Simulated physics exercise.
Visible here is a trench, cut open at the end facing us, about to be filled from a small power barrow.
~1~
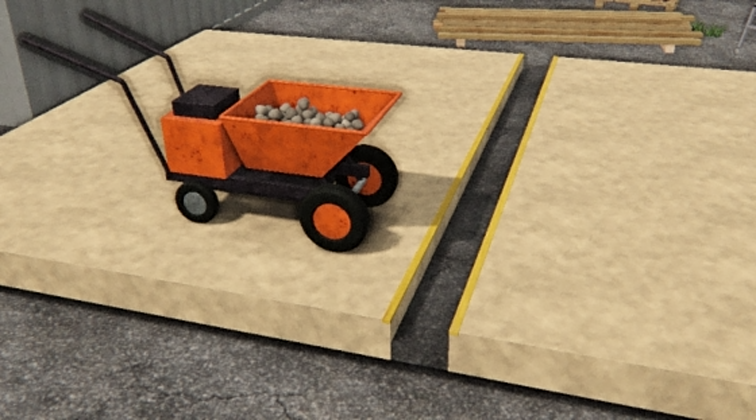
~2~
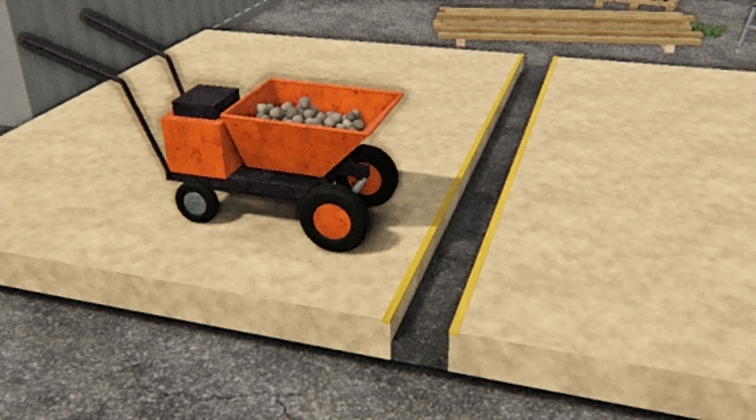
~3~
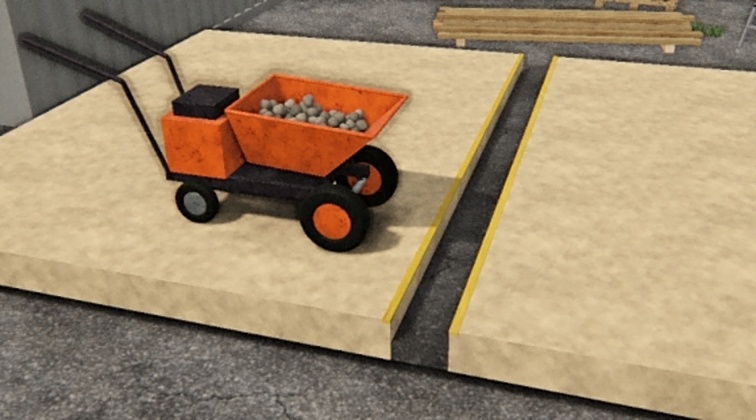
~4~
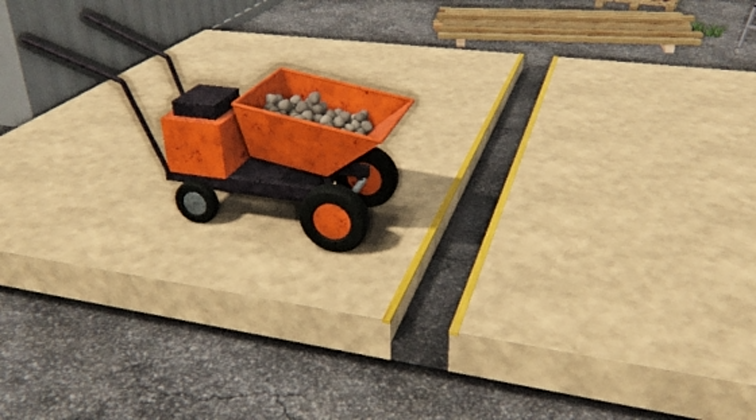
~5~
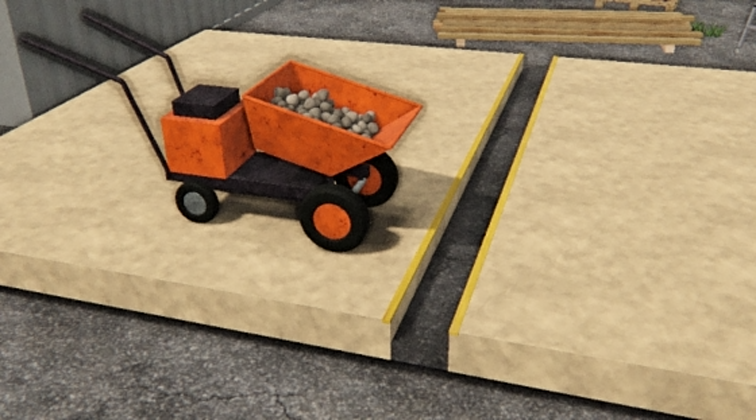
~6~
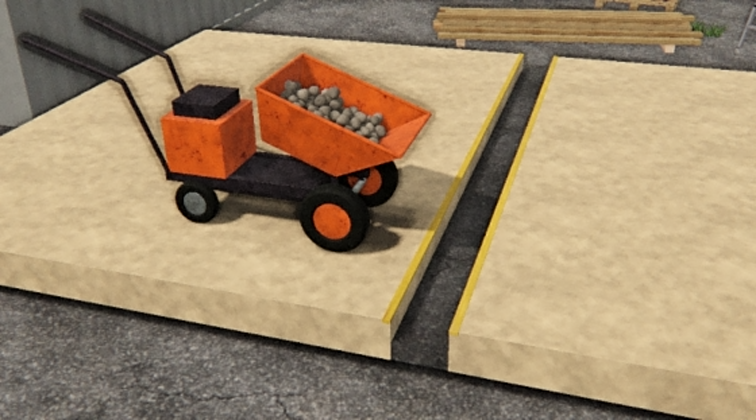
An orange power barrow with a black chassis and long dark handles stands on a pale, sandy-coloured slab, seen from above at an angle by a still camera. Its skip holds grey pebbles, and to its right a narrow dark trench edged in yellow separates a second slab, with timber lying behind. The skip starts level, then slowly tilts forward to the right, its rear rising clearly while the wheels stay put.
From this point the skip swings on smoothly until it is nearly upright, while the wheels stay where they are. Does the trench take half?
Beyond half.
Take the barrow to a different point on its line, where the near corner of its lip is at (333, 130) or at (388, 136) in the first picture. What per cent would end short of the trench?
In order: 10 % and 0 %.
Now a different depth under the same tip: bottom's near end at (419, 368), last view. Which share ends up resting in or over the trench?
Around 80 percent.
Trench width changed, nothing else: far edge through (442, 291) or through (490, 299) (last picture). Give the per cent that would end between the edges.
Lab note: Try one 20 per cent, try two 100 per cent.
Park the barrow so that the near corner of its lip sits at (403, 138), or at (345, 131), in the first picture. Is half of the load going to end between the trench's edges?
One after the other: The lesser share and the greater share.
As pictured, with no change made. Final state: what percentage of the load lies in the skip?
10 %, about.
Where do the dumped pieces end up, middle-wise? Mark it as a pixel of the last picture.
About pixel (465, 250).
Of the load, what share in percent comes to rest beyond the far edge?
That share is about 20 percent.
Soon after the last picture, skip tipped steeply; all in the skip.
A little later, skip tipped right over; about two thirds in the skip; about a quarter in or heaped over the trench; a small part beyond it.
Later still, skip tipped right over; about a quarter in the skip; about two thirds in or heaped over the trench; about a quarter beyond it.
At rest, skip tipped right over; a small part in the skip; about two thirds in or heaped over the trench; about a quarter beyond it.
